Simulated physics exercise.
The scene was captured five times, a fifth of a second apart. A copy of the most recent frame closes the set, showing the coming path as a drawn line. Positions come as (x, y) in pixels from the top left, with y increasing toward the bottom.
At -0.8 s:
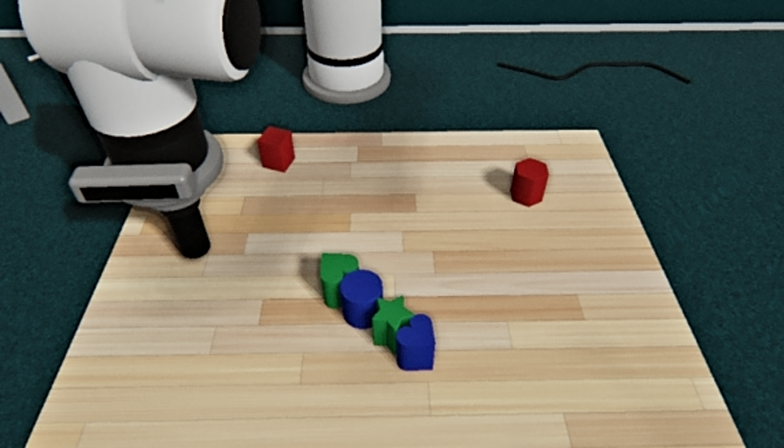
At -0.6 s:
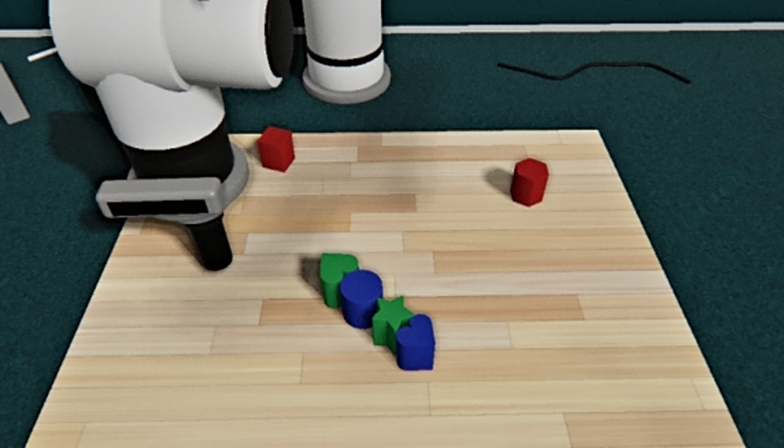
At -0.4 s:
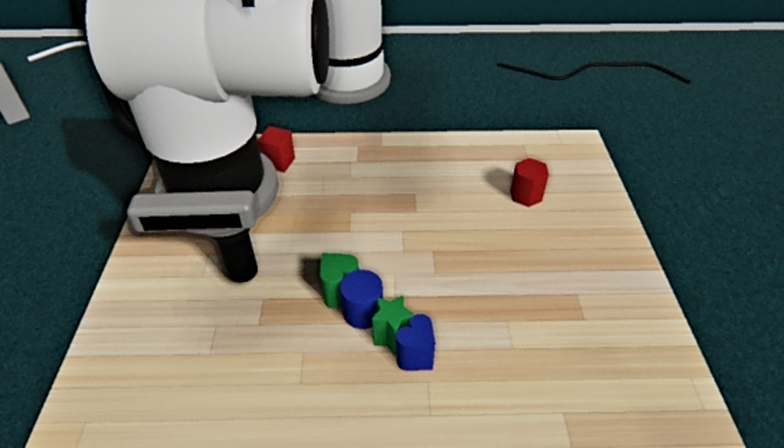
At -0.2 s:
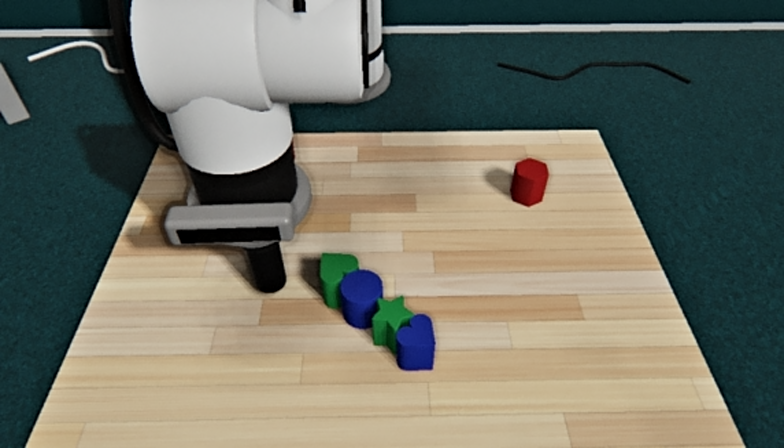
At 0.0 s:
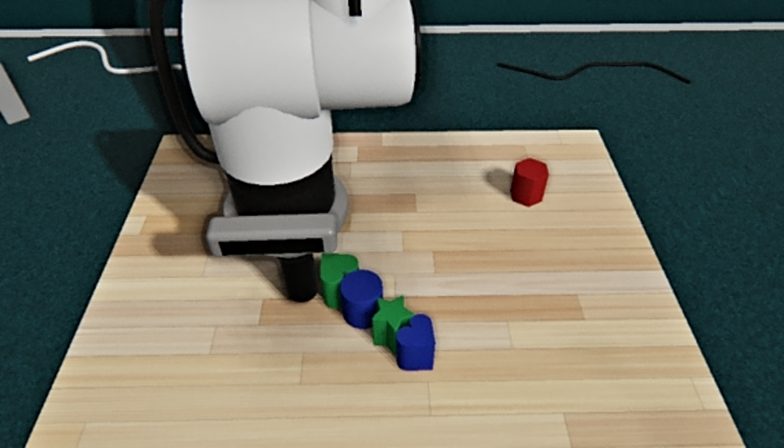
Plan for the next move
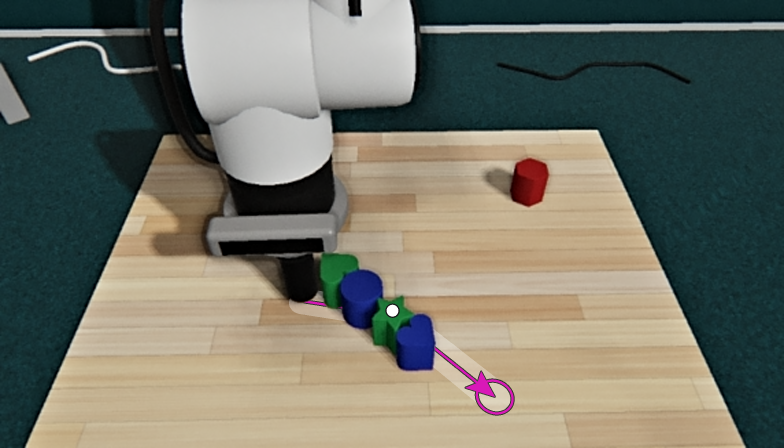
In this clip, a white robotic arm with a black post moves steadily right and slightly toward the viewer over a wooden board, passing in front of a red block and nearing a still diagonal row of green and blue blocks.
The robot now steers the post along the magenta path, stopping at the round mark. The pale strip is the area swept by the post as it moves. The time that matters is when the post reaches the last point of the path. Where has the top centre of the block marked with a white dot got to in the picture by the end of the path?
By then it is at (493, 402).
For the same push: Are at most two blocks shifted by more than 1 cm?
I believe not.
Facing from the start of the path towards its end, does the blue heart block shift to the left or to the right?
It moves right.
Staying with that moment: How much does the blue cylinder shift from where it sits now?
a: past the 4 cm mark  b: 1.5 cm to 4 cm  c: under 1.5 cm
Correct choice: A.
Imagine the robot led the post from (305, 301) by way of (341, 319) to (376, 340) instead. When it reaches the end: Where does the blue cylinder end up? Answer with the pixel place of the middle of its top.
Its top face will be centred at roughly (389, 282).
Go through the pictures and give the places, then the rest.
Post tip at (197, 249); block tops, green heart block at (337, 265); blue cylinder at (361, 285); green star at (393, 311); blue heart block at (418, 332), in the first frame.
Post at (219, 261); blocks unchanged, in the second frame.
Post at (243, 273); blocks unchanged, in the third frame.
Post at (272, 283); blocks unchanged, in the fourth frame.
Post at (303, 292); green heart block at (337, 265); blue cylinder at (361, 285); green star at (393, 311); blue heart block at (418, 332), in the fifth frame.
Path on the board, from (305, 301) through (373, 313) and (434, 348) to (495, 397); the dot is on the green star.
What follows on the original path. One third of the way, post at (373, 304); green heart block at (358, 256), turned 60° anticlockwise; blue cylinder at (411, 284); green star at (404, 313), turned 20° clockwise; blue heart block at (423, 339), turned 15° clockwise.
Two thirds of the way, post at (436, 339); green heart block at (358, 256), turned 60° anticlockwise; blue cylinder at (444, 286); green star at (454, 348), turned 55° clockwise; blue heart block at (451, 379), turned 60° clockwise.
At the end, post at (497, 388); green heart block at (358, 256), turned 60° anticlockwise; blue cylinder at (444, 286); green star at (493, 402), turned 100° clockwise; blue heart block at (464, 423), turned 105° clockwise.
